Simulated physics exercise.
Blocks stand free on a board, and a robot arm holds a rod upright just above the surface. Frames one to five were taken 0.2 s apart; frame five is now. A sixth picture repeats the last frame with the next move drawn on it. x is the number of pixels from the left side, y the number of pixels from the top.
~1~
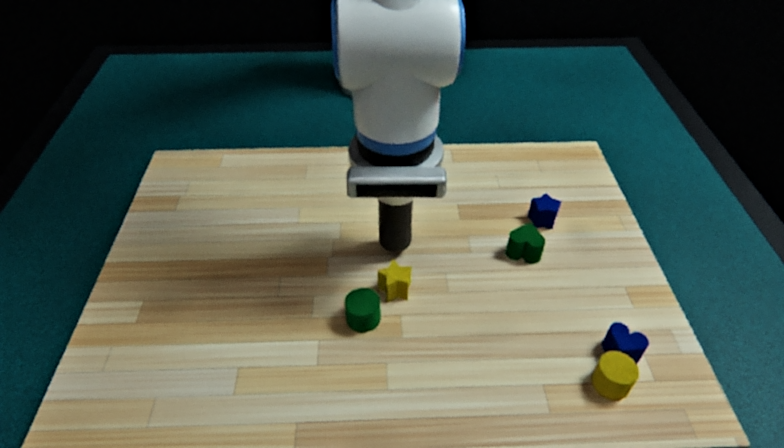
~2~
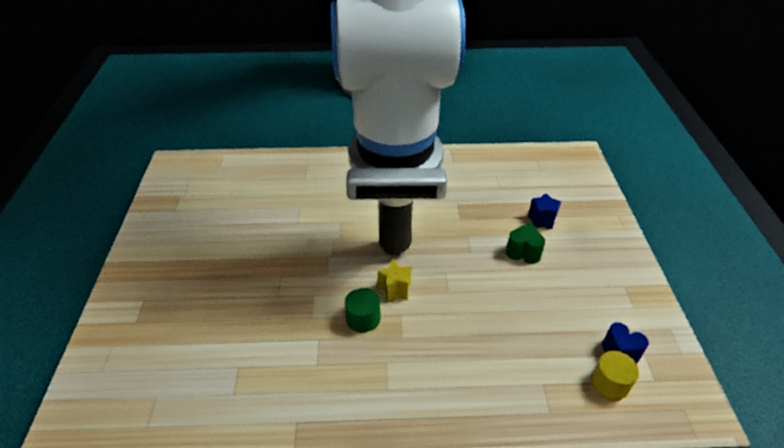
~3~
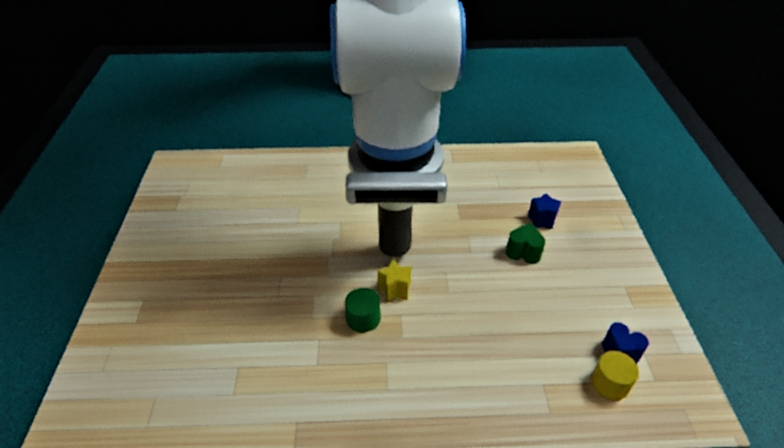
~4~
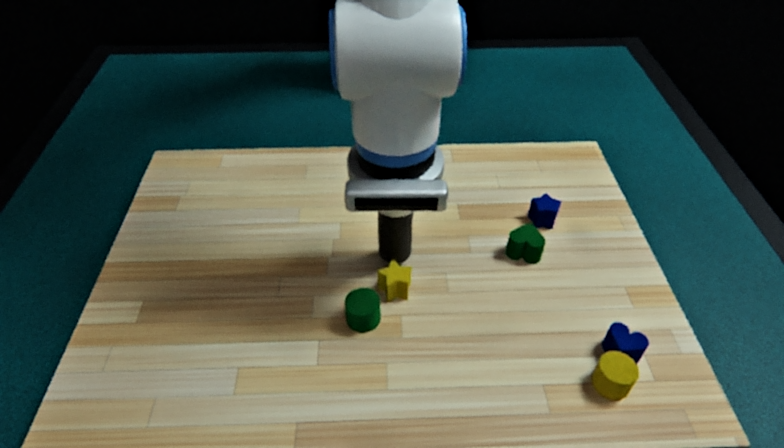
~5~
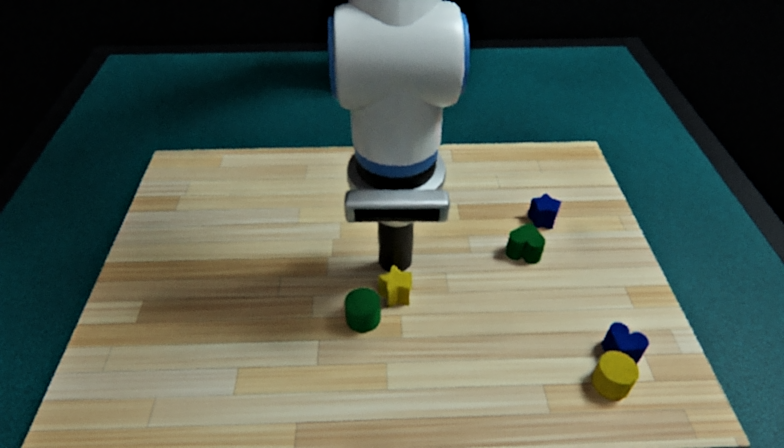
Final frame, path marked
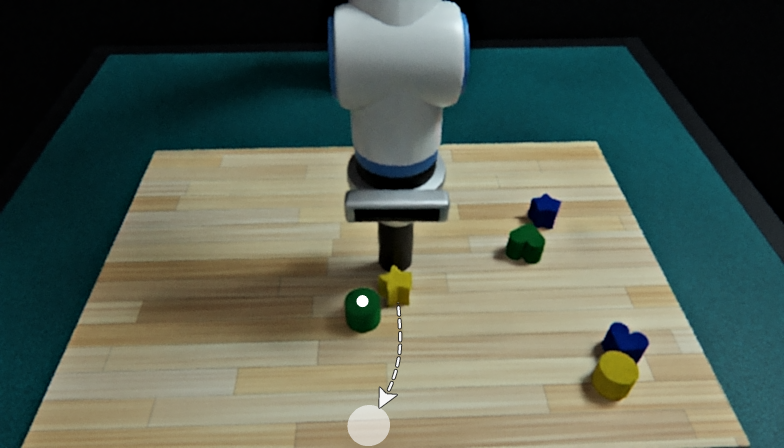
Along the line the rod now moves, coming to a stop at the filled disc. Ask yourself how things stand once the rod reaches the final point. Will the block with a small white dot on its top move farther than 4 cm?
I'd say no.
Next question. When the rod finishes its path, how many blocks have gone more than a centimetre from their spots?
The result: One block.
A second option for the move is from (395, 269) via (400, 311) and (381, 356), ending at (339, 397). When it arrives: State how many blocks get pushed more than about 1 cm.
I think only one will be displaced.
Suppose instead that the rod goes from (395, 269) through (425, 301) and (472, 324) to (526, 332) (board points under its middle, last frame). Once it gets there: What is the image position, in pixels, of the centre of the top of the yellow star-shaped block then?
It ends at (405, 304).
Path on the board, from (395, 269) over (399, 315) and (397, 368) to (369, 425); the dot is on the green round block.
What follows on the original path. One third of the way, rod at (399, 307); yellow star-shaped block at (406, 324), turned 35° anticlockwise.
Two thirds of the way, rod at (397, 360); yellow star-shaped block at (408, 381), turned 45° anticlockwise.
At the end, rod at (368, 418); green round block in place; yellow star-shaped block at (406, 418), turned 100° anticlockwise.
